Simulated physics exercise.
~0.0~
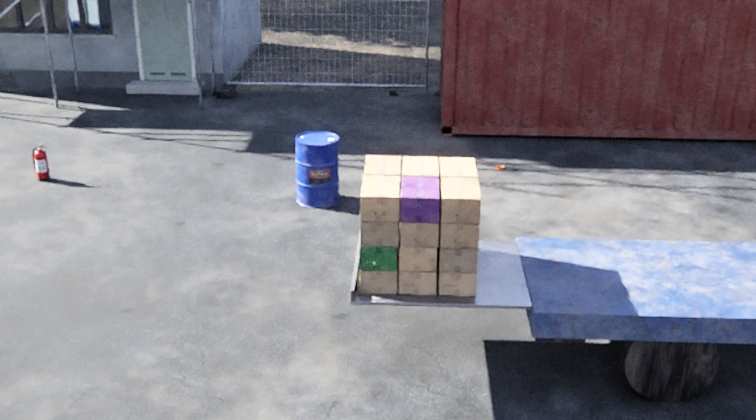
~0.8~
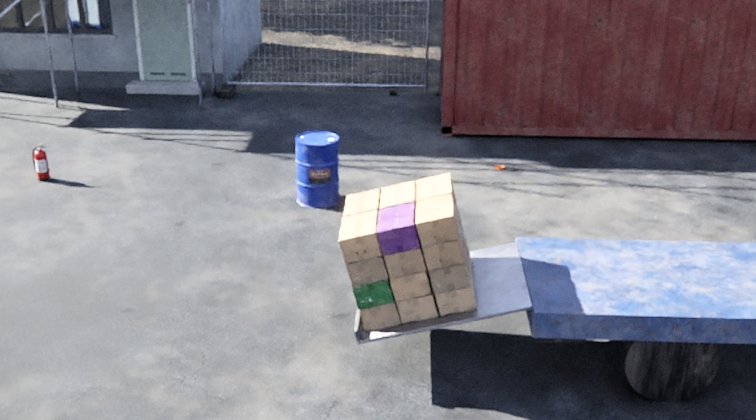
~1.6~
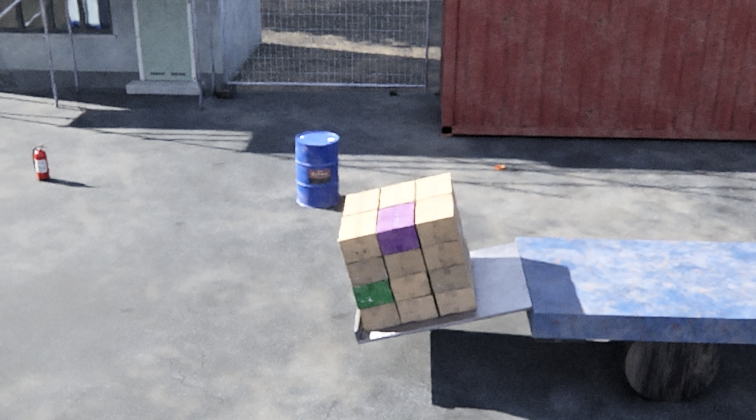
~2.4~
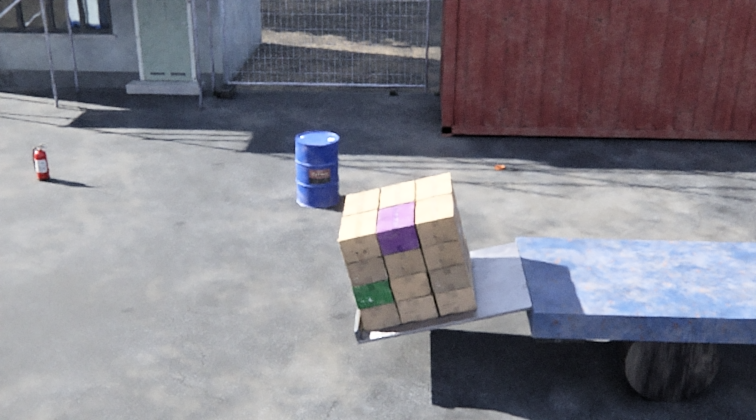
The clip shows a stack of cartons, one green and one purple, on a flap at the end of a blue flat-bed. The flap tips down toward the left, the stack leaning with it, then everything stays still with all the cartons still aboard.
